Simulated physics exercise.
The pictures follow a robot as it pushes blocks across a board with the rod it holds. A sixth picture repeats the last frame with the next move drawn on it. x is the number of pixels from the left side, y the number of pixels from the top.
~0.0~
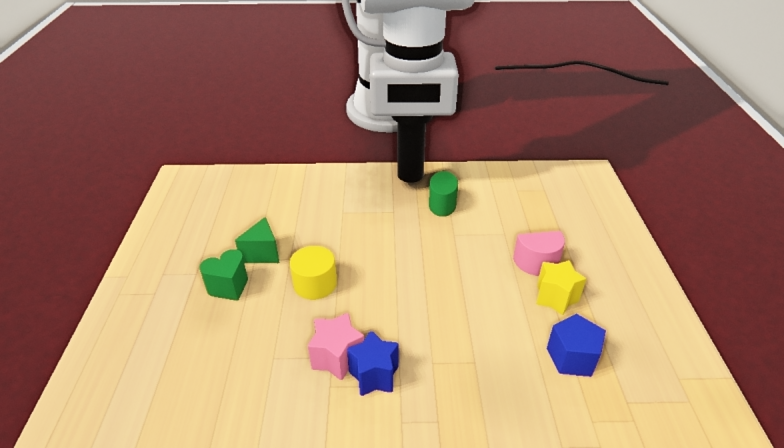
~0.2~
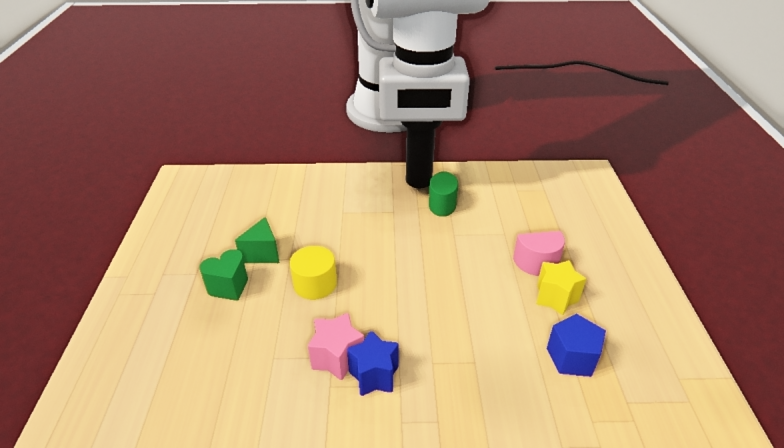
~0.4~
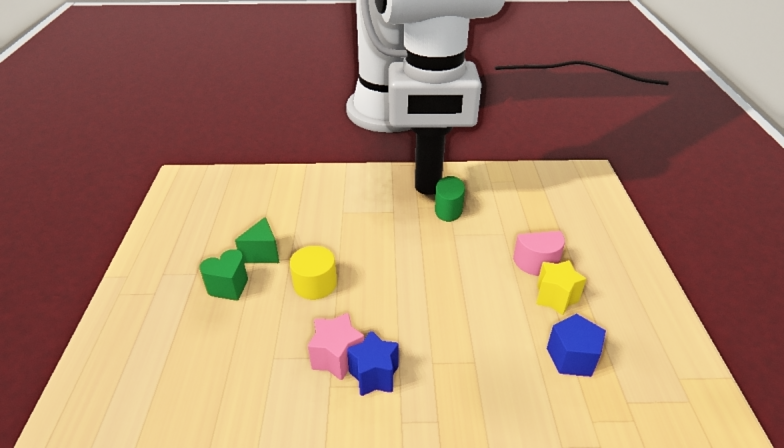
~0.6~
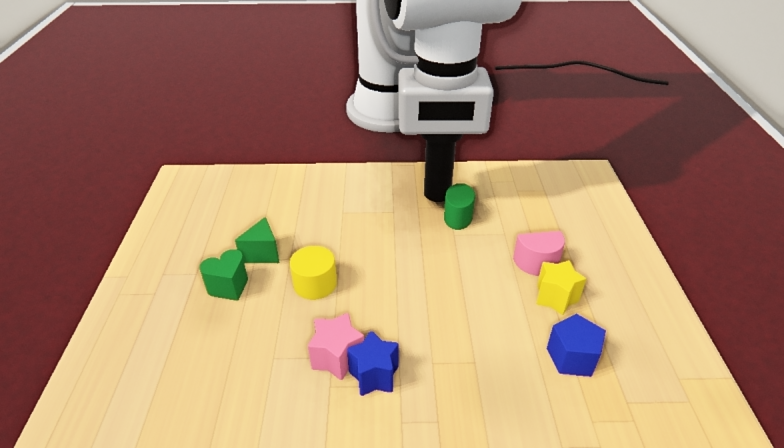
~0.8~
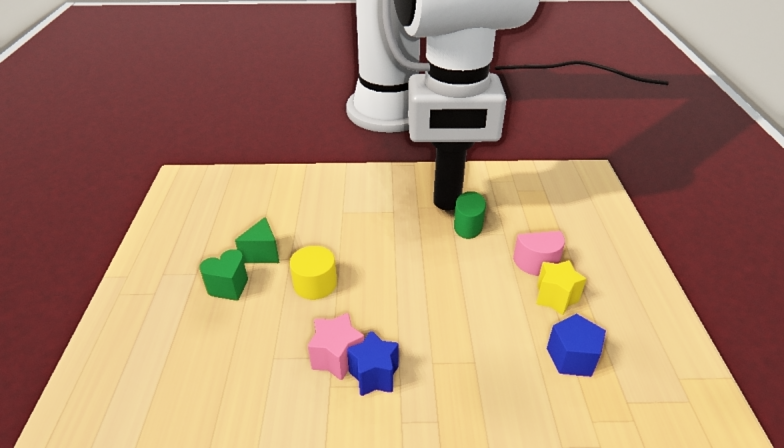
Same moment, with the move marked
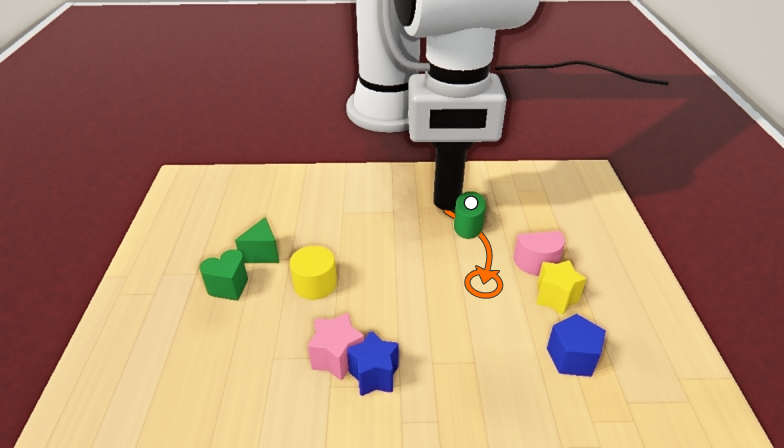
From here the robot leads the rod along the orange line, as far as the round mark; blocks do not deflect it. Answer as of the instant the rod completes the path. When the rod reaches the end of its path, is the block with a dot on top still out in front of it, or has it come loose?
No longer ahead of the rod.
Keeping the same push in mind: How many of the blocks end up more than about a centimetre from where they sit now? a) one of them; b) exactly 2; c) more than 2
Correct choice: B.
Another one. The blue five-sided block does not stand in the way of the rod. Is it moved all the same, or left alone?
Its place stays the same.
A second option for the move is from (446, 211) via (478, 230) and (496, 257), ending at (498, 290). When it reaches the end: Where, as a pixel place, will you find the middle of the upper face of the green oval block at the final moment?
Top centre: (539, 280).
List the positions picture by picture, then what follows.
Lower end of the rod at (410, 175), tops of blocks, green oval block at (444, 182), pink half-round block at (543, 241), yellow star at (562, 274), blue five-sided block at (581, 334), in the first picture.
Rod at (419, 181), blocks as before, in the second picture.
Rod at (428, 187), green oval block at (451, 187), in the third picture.
Rod at (437, 194), green oval block at (460, 194), in the fourth picture.
Rod at (447, 202), green oval block at (471, 203), pink half-round block at (543, 241), yellow star at (562, 274), blue five-sided block at (581, 334), in the fifth picture.
The drawn path runs from (446, 211) via (475, 229) and (489, 255), ending at (484, 284); the dot is on the green oval block.
The first path, step by step. One third of the way, rod at (476, 221); green oval block at (498, 224), turned 20° clockwise.
Two thirds of the way, rod at (491, 246); green oval block at (514, 252), turned 20° clockwise; pink half-round block at (551, 248), turned 55° anticlockwise.
At the end, rod at (485, 274); green oval block at (523, 267), turned 20° anticlockwise; pink half-round block at (553, 250), turned 70° anticlockwise; yellow star at (564, 276); blue five-sided block not moved.
